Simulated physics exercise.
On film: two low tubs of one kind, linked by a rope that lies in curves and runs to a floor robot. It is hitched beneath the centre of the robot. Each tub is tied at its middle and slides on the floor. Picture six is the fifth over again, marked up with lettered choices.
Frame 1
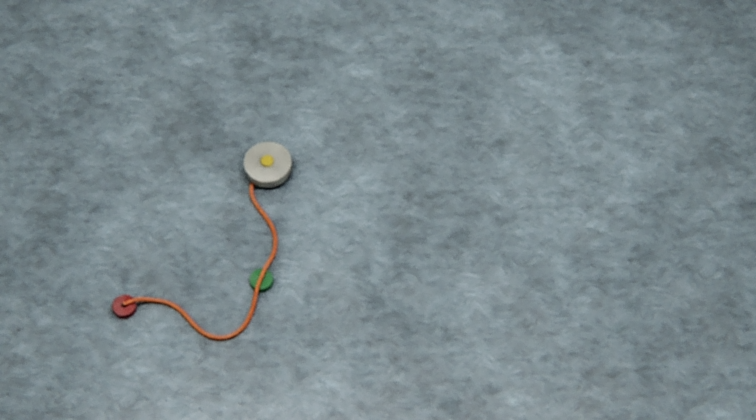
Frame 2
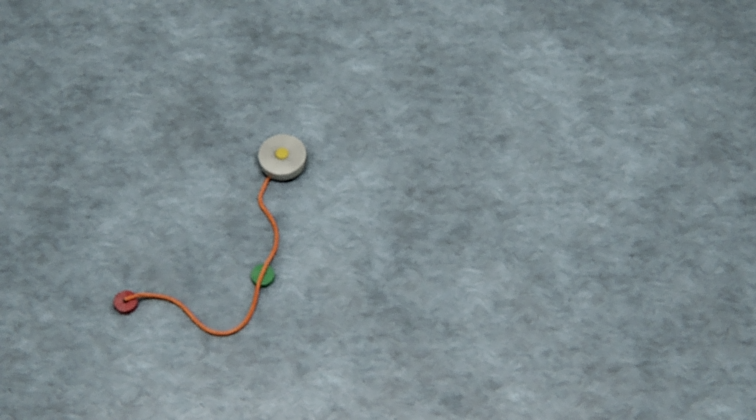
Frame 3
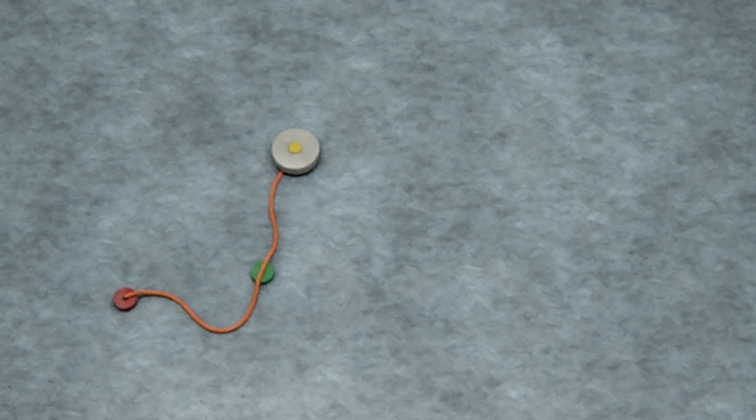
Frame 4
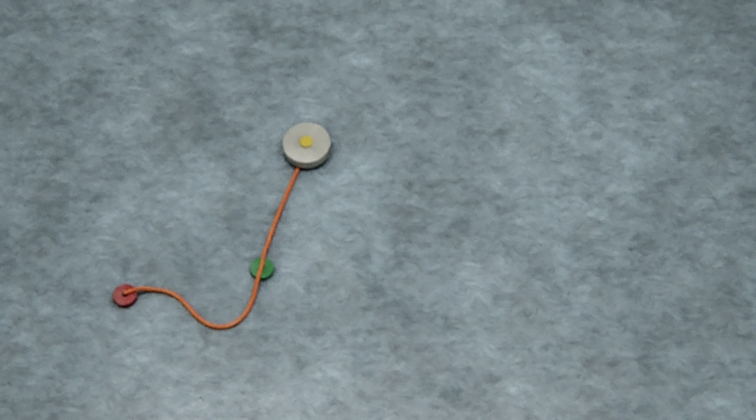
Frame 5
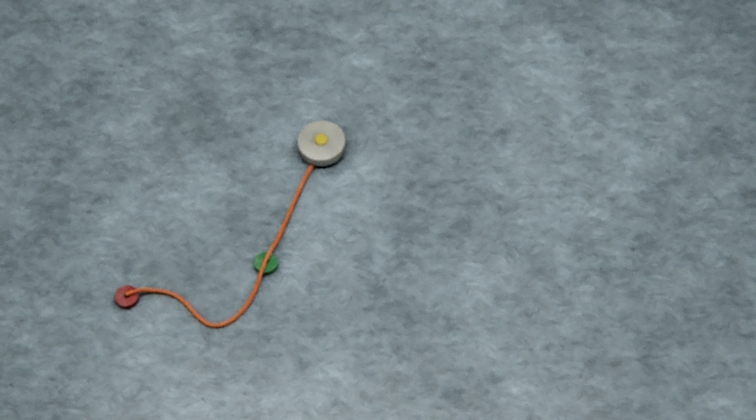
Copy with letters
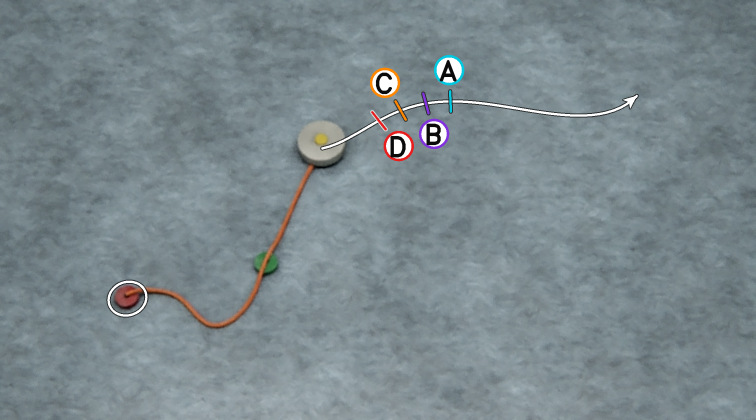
The footage shows a pale round device moving up and right across a grey floor, drawing the nearer part of an orange rope straight, while the rope between small green and red tubs stays curved and both barely shift.
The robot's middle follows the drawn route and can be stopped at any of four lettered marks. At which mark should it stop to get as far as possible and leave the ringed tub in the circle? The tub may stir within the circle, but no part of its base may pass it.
No farther than D.
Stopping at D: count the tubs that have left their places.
One.
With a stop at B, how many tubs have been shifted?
Two.
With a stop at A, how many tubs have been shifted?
Two.
On the copy, A at (451, 101); B at (426, 103); C at (401, 110); D at (379, 121); the ring at (127, 299); the route from (322, 149) via (477, 103) to (637, 96).
On D. First, robot (343, 136); red tub (127, 297); green tub (274, 248).
Then, robot (363, 125); red tub (127, 297); green tub (284, 231).
Finally, robot (379, 116); red tub (127, 297); green tub (295, 217); the ringed tub at the far end is still in its ring.
By contrast, A drags the last tub to (183, 264); B drags the last tub to (163, 277); C drags the last tub to (141, 289).
